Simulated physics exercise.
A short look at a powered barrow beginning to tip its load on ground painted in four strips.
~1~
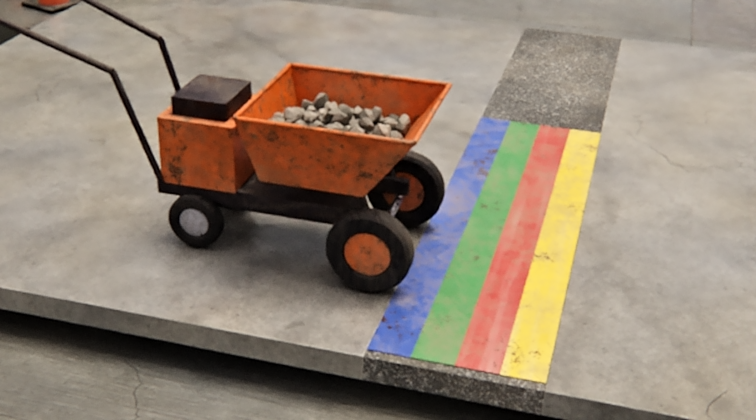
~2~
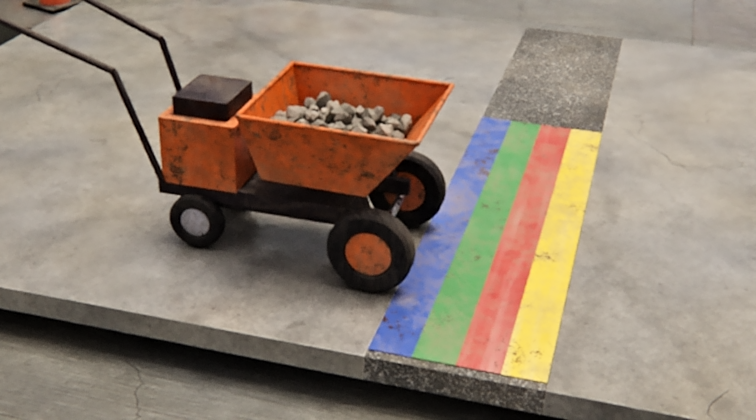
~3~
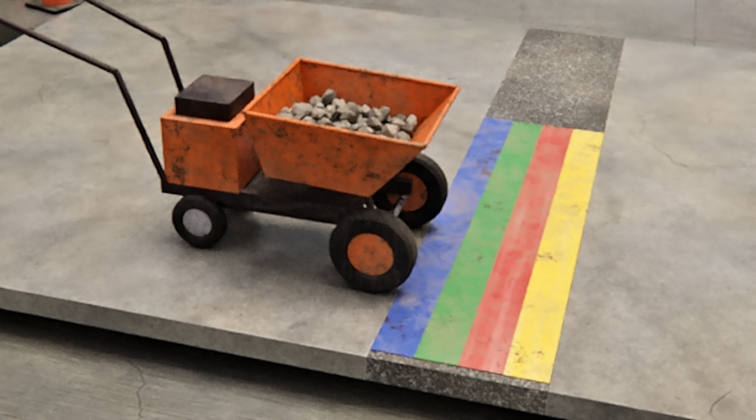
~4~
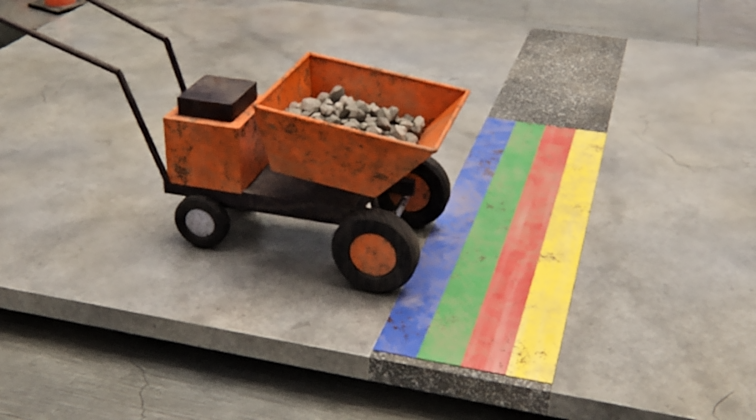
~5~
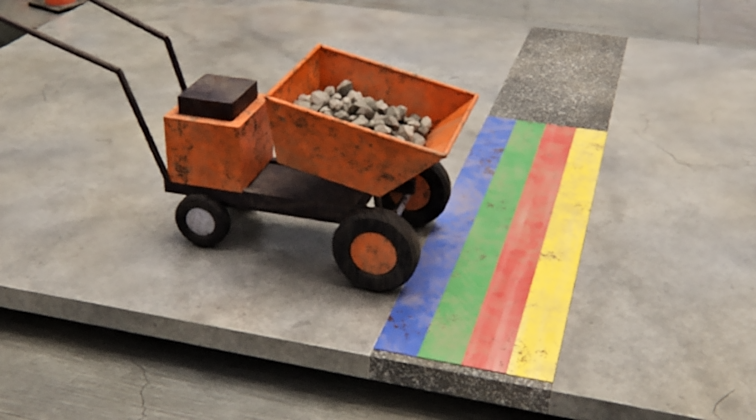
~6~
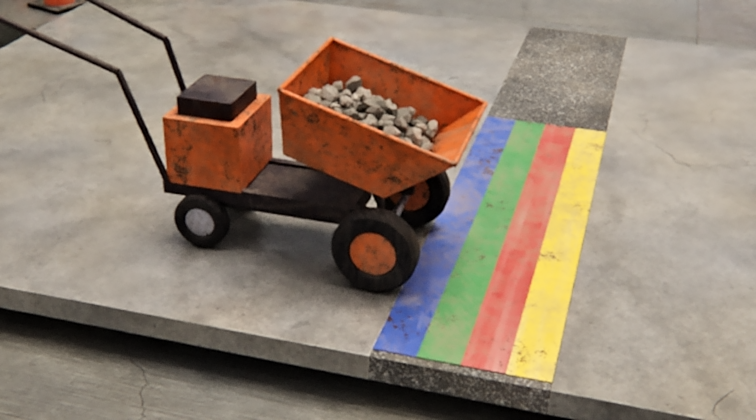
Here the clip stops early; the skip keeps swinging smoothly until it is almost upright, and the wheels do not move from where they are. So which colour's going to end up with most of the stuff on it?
Most of it lands on yellow.
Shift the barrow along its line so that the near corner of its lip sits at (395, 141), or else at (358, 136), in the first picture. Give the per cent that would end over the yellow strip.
30 % and 20 %.
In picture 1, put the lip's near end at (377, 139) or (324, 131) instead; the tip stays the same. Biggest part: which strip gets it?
Going by the pictures, the first try gives red and the second gives the strip in green.
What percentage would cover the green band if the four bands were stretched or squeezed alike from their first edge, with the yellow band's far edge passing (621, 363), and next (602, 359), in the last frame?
I'd say some 0 % for the first and some 0 % for the second.
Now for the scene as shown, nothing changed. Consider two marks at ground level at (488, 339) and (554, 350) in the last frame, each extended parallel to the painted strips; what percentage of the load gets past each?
Close to 70 % and 30 %, in that order.
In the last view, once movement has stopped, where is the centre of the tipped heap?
Near (566, 276).
Just after the last frame, skip tipped steeply; every one in the skip.
A moment on, skip tipped right over; the larger part in the skip; about a tenth over the red strip; about a tenth over the yellow strip.
Further on, skip tipped right over; roughly a quarter in the skip; about a tenth over the red strip; roughly a third over the yellow strip; roughly a quarter off the paint.
When it is over, skip tipped right over; roughly a quarter in the skip; not one over the blue strip; not one over the green strip; about a tenth over the red strip; roughly a third over the yellow strip; roughly a quarter off the paint.
